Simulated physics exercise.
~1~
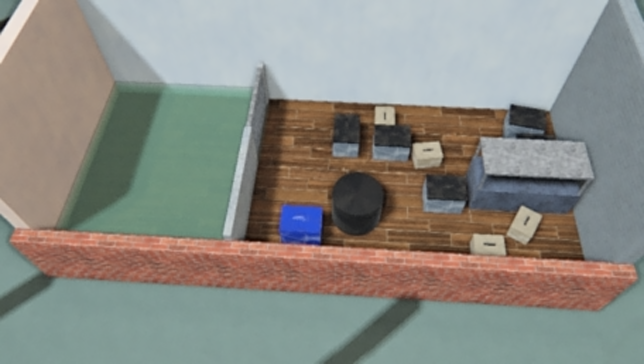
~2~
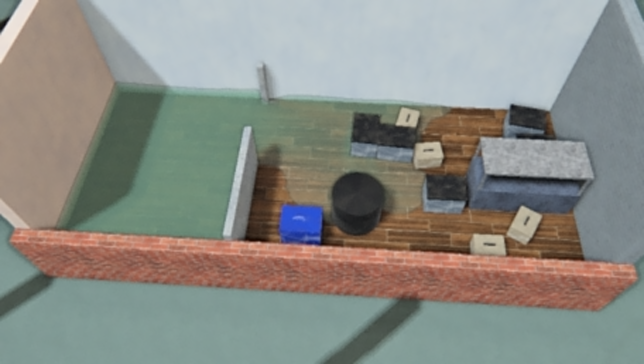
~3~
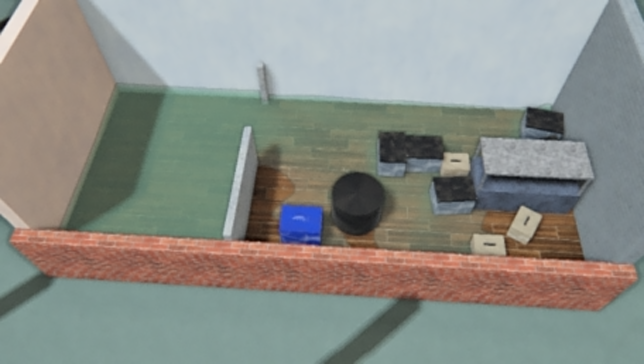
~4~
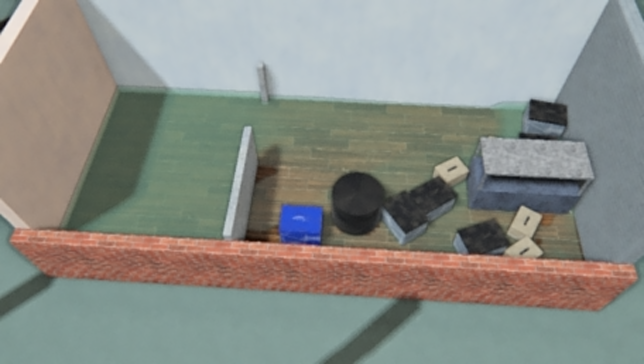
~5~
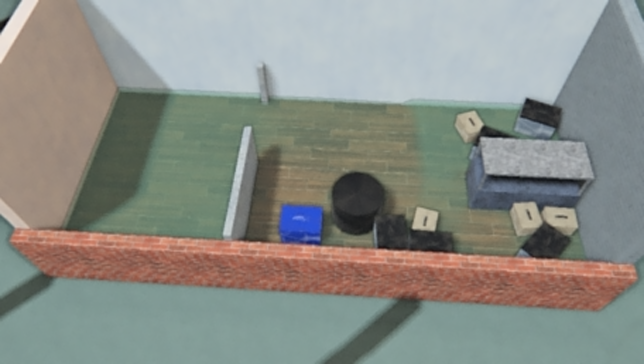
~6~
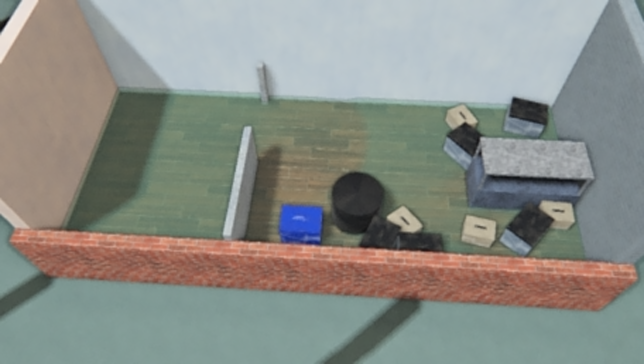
In this clip, part of the divider between two rooms gives way and greenish water spreads across the wooden floor, pushing dark-topped chests and pale totes rightward and toward the brick wall, where several end up clustered, while the blue chest barely shifts.
